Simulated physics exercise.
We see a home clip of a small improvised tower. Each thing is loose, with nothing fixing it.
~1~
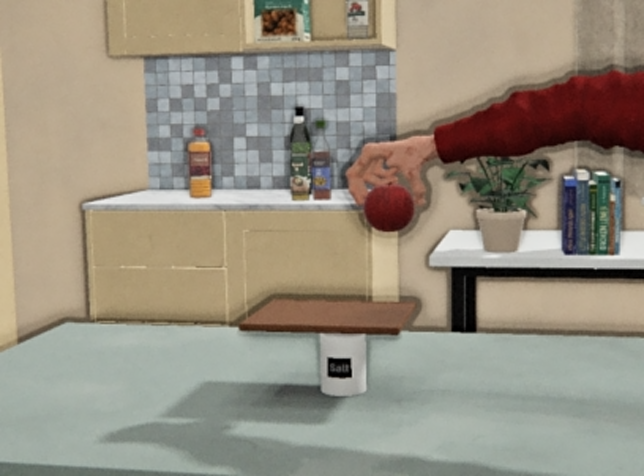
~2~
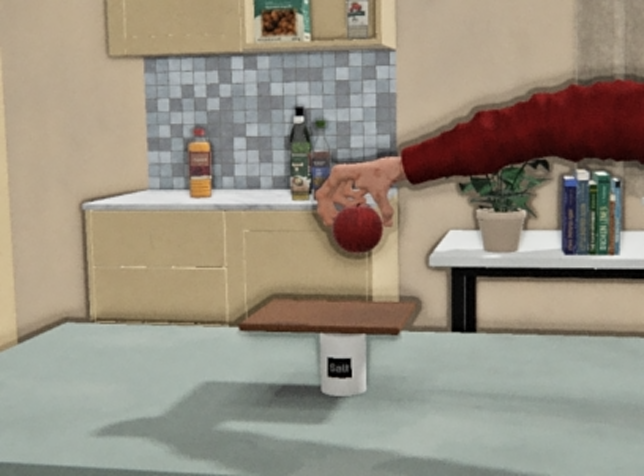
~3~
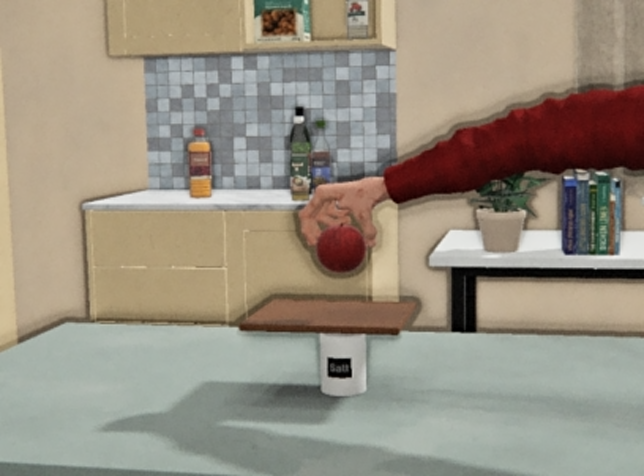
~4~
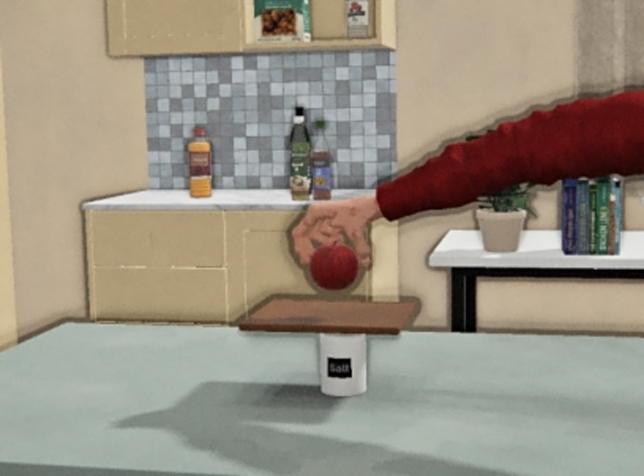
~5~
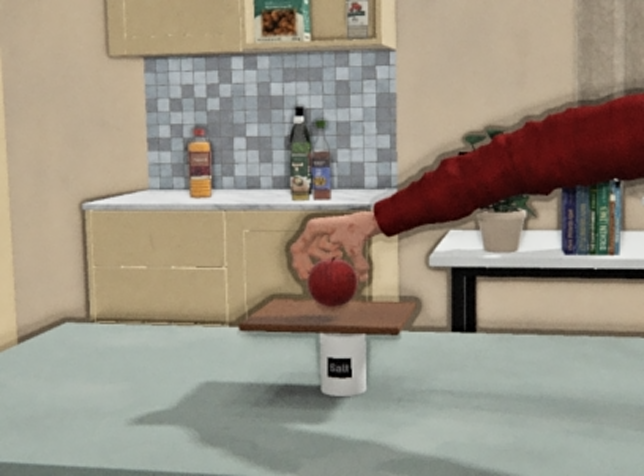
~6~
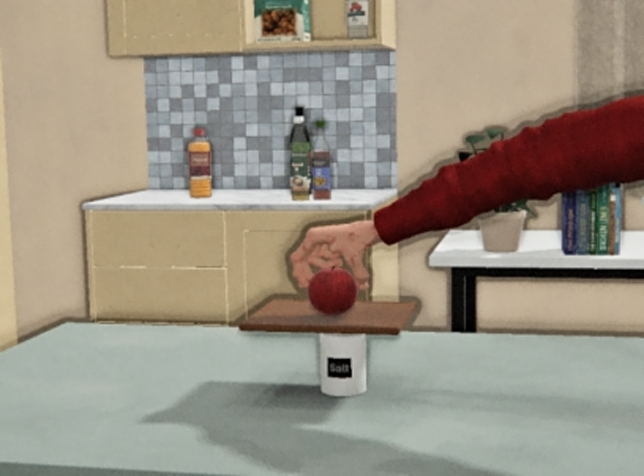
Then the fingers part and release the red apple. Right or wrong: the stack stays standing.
Right.
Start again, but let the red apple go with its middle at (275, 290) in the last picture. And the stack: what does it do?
What happens next is that it goes down.
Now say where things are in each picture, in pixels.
Still above its spot; red apple (389, 208); brown lid (331, 316), in the first frame.
Still above its spot; red apple (357, 228); brown lid (331, 316), in the second frame.
Still above its spot; red apple (341, 248); brown lid (331, 316), in the third frame.
Still above its spot; red apple (334, 266); brown lid (331, 316), in the fourth frame.
Still above its spot; red apple (332, 282); brown lid (331, 316), in the fifth frame.
Set down, still held; red apple (332, 291); brown lid (331, 316), in the sixth frame.
Then, 0.60 s past the last view, nothing moves.
Then, 1.40 s past the last view, red apple resting near (332, 292).
Finally, all 3 still in place. Final places as the last picture's camera would see them, red apple near (332, 292). The stack keeps its balance.
